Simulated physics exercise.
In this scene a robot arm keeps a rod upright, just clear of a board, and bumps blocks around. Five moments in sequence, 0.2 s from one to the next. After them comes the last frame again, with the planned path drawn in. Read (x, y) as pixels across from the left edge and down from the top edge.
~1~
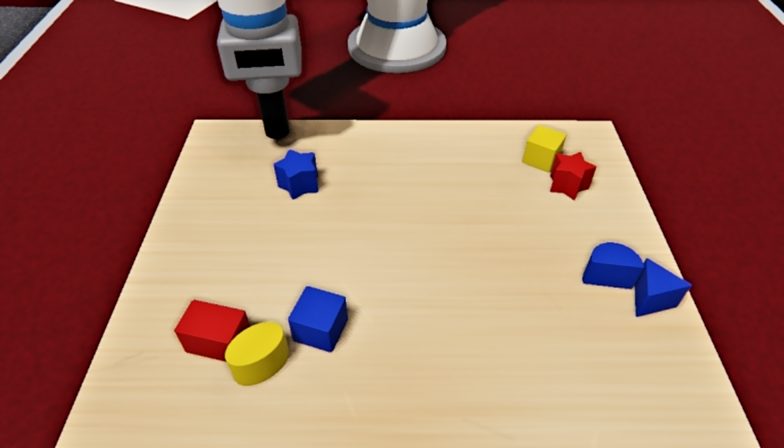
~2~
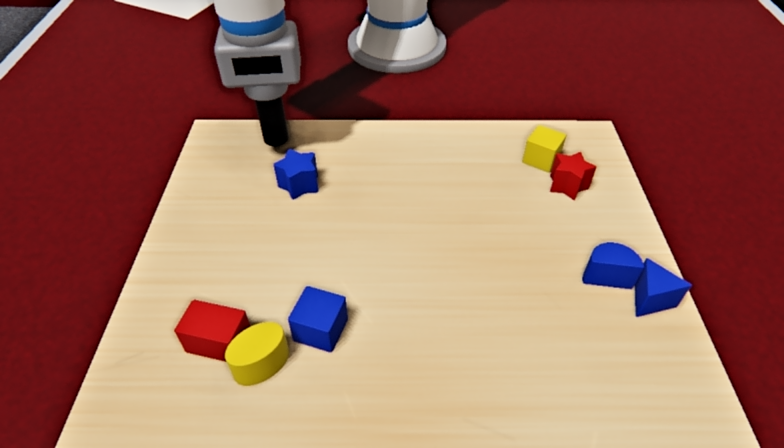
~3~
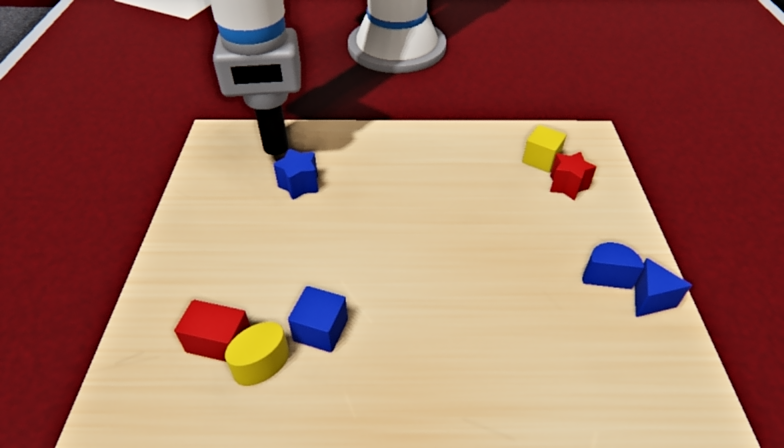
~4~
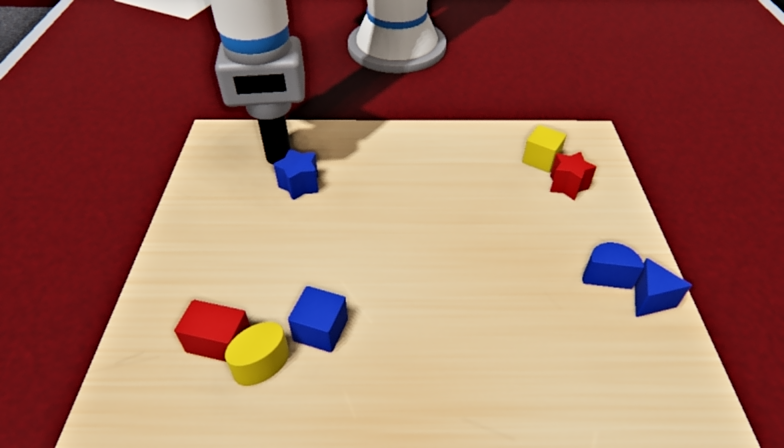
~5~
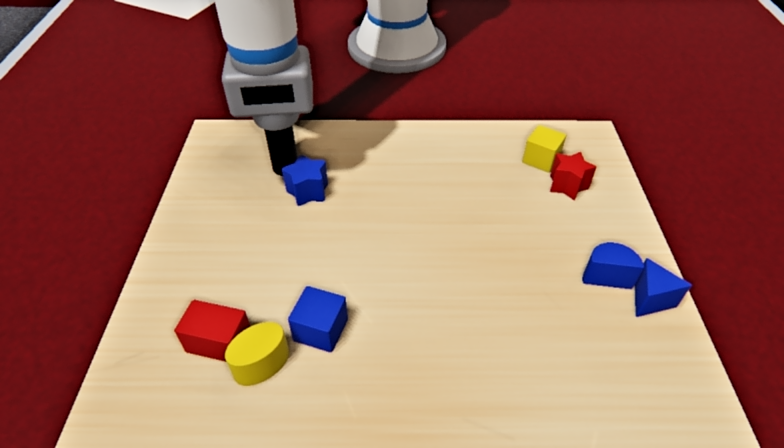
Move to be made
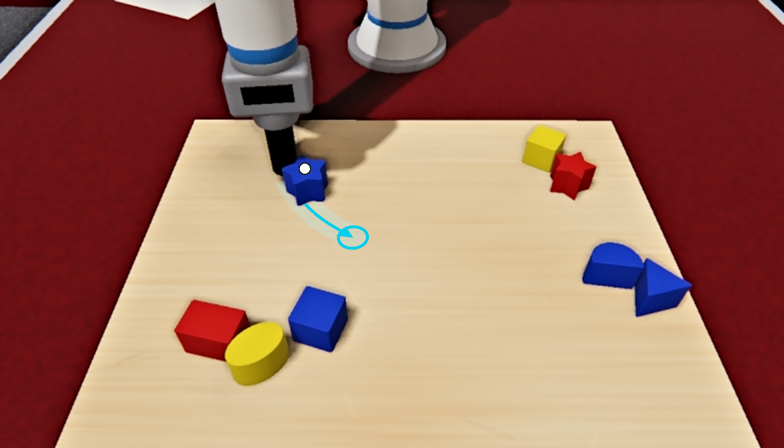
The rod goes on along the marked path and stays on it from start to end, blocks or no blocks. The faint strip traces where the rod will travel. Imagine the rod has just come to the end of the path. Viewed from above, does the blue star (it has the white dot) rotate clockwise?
Final answer: No.
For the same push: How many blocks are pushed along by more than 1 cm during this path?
It should be one, as far as I can tell.
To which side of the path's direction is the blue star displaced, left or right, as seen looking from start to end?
Out to the left.
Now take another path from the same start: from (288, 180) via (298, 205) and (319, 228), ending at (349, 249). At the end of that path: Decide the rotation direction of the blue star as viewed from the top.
Watching from overhead, you'd notice the blue star rotating counter-clockwise.
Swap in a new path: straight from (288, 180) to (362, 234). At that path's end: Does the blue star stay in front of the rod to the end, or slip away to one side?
I expect it to be in front.
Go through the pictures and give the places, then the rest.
Lower end of the rod (278, 132), tops of blocks, blue star (296, 162), in the first frame.
Rod (276, 139), blocks as before, in the second frame.
Rod (276, 148), blocks as before, in the third frame.
Rod (279, 157), blocks as before, in the fourth frame.
Rod (286, 168), blue star (305, 169), in the fifth frame.
The drawn path runs from (288, 180) through (302, 201) and (324, 220) to (353, 237); the dot is on the blue star.
The first path, step by step. One third of the way, rod (301, 190); blue star (326, 187), turned 15° anticlockwise.
Two thirds of the way, rod (323, 209); blue star (353, 203), turned 25° anticlockwise.
At the end, rod (352, 226); blue star (384, 212), turned 45° anticlockwise.
